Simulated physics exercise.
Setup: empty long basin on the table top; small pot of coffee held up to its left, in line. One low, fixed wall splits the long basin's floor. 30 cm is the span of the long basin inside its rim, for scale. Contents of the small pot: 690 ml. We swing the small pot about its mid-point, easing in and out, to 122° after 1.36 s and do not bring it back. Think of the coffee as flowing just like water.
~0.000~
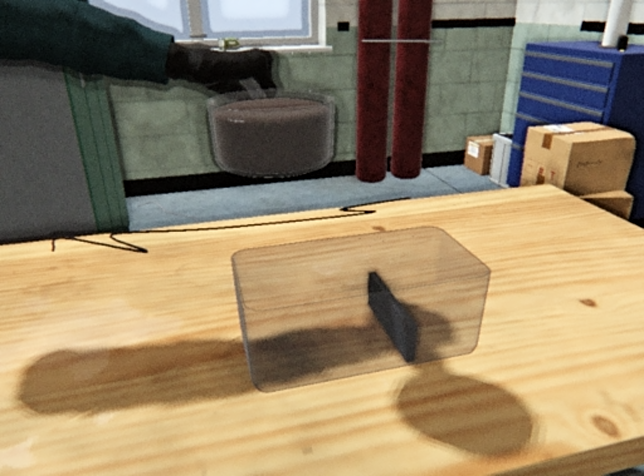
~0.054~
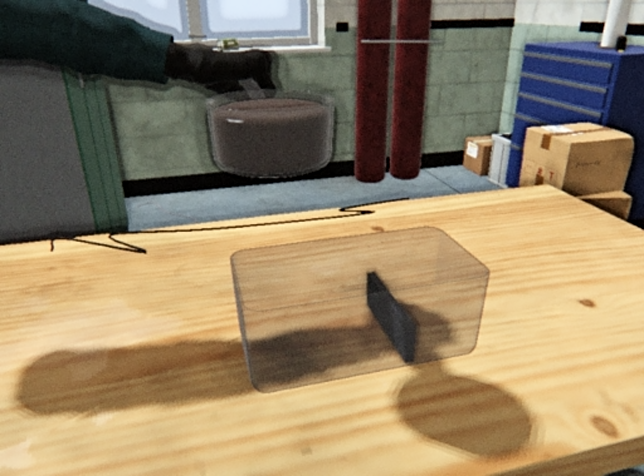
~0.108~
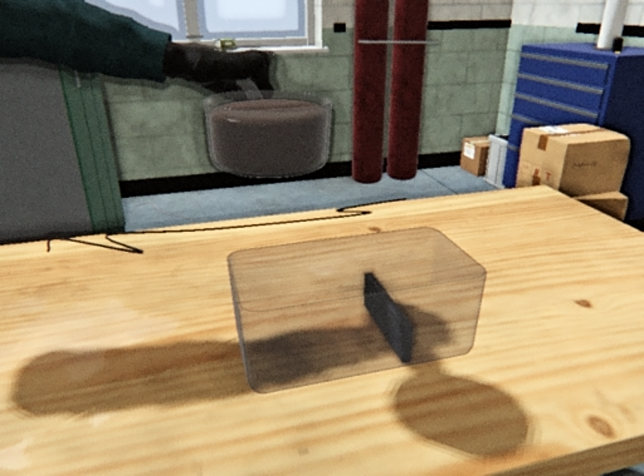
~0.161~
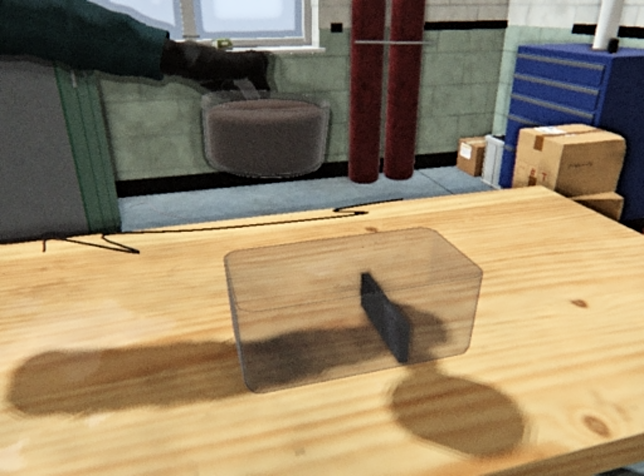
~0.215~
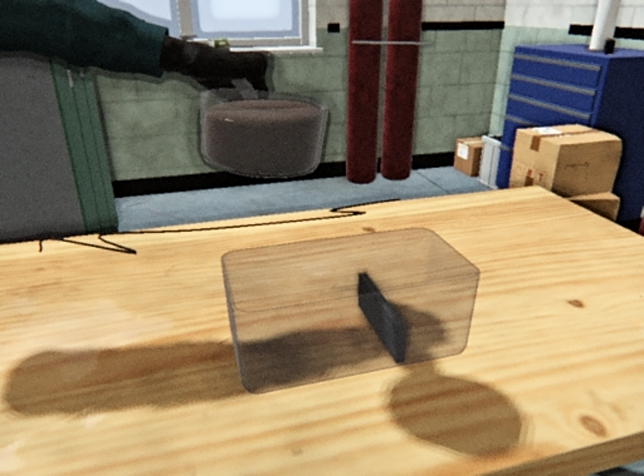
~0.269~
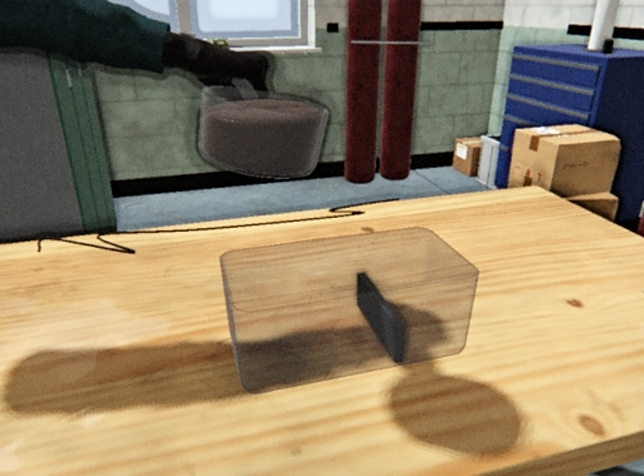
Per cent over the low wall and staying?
43 per cent.
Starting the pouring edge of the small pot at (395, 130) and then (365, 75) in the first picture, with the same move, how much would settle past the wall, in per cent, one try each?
Roughly 85 per cent the first time and 75 per cent the second.
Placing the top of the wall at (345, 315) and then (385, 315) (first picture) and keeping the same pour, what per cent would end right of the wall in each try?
One try each: Around 85 percent and then around 50 percent.
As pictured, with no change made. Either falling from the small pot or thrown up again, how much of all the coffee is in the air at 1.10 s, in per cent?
About 9 percent.
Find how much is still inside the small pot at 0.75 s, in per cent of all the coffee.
Near 44 in a hundred.
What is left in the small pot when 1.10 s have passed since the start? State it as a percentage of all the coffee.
Close to 4 in a hundred.
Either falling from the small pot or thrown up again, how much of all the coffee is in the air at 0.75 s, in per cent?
At that moment, about 38 percent.
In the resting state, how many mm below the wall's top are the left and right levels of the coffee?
Left roughly 42 mm; right roughly 34 mm.
By 0.75 s the tilt is 70° and 44 per cent is still to pour, 8 is left of the wall and 10 right of it.
By 1.10 s the tilt is 111° and 4 per cent is still to pour, 45 is left of the wall and 43 right of it.
By 1.46 s the tilt is 122° and 0 per cent is still to pour, 56 is left of the wall and 43 right of it.
By 1.86 s the tilt is 122° and 0 per cent is still to pour, 56 is left of the wall and 43 right of it.
At rest 56 per cent lies left of the wall, 43 right of it and 1 outside.
